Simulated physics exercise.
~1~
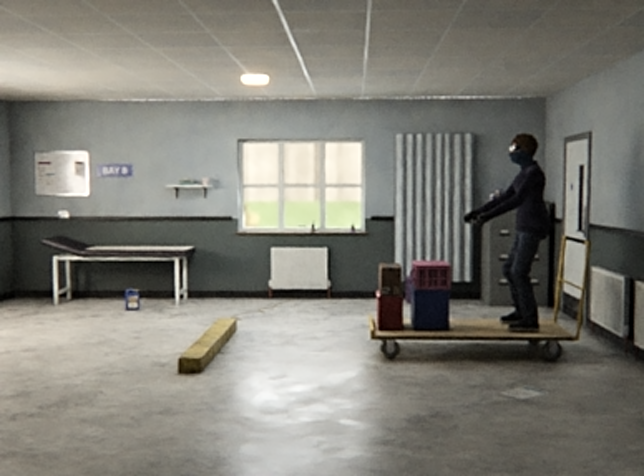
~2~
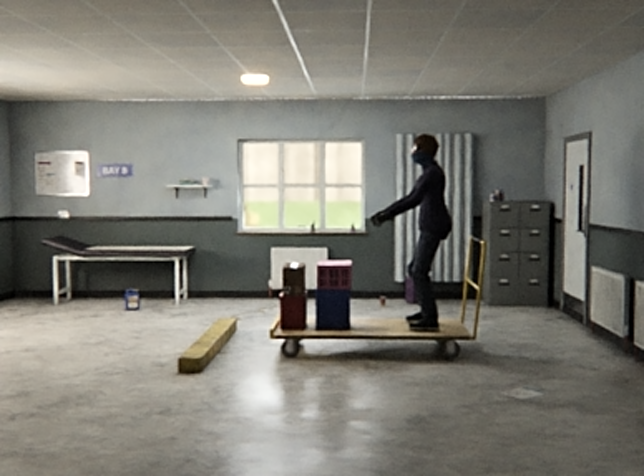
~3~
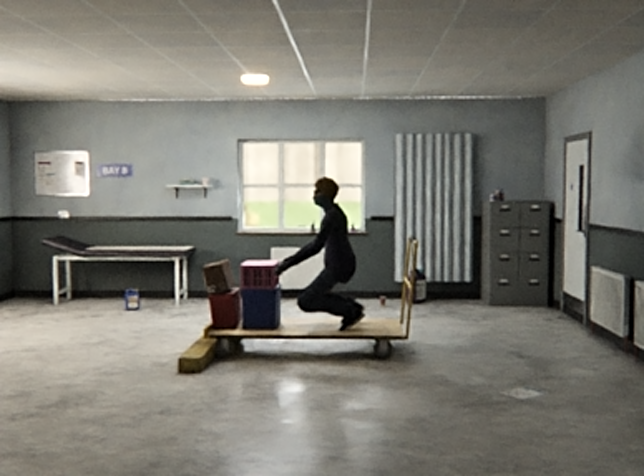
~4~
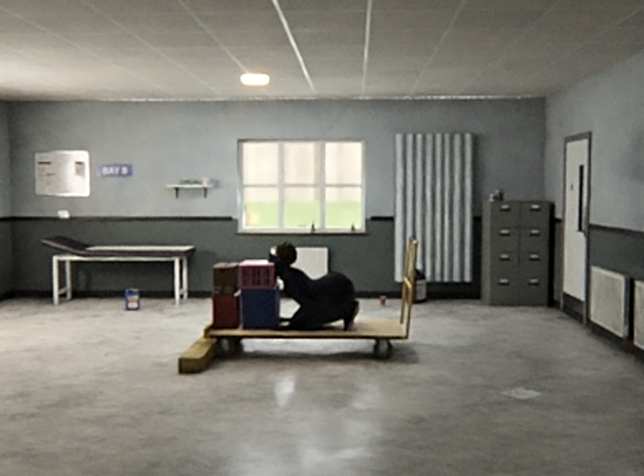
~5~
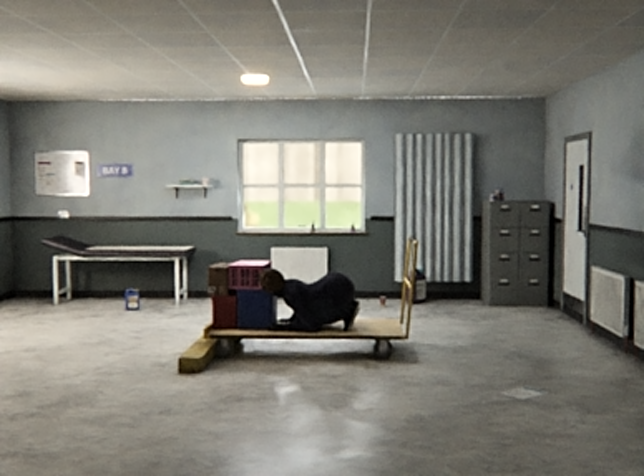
We see a dark figure standing on a platform trolley as it rolls left into a kerb and stops; the brown carton tips, then settles upright, while the figure crouches and slumps forward against the stacked crates and totes, everything still on the deck.
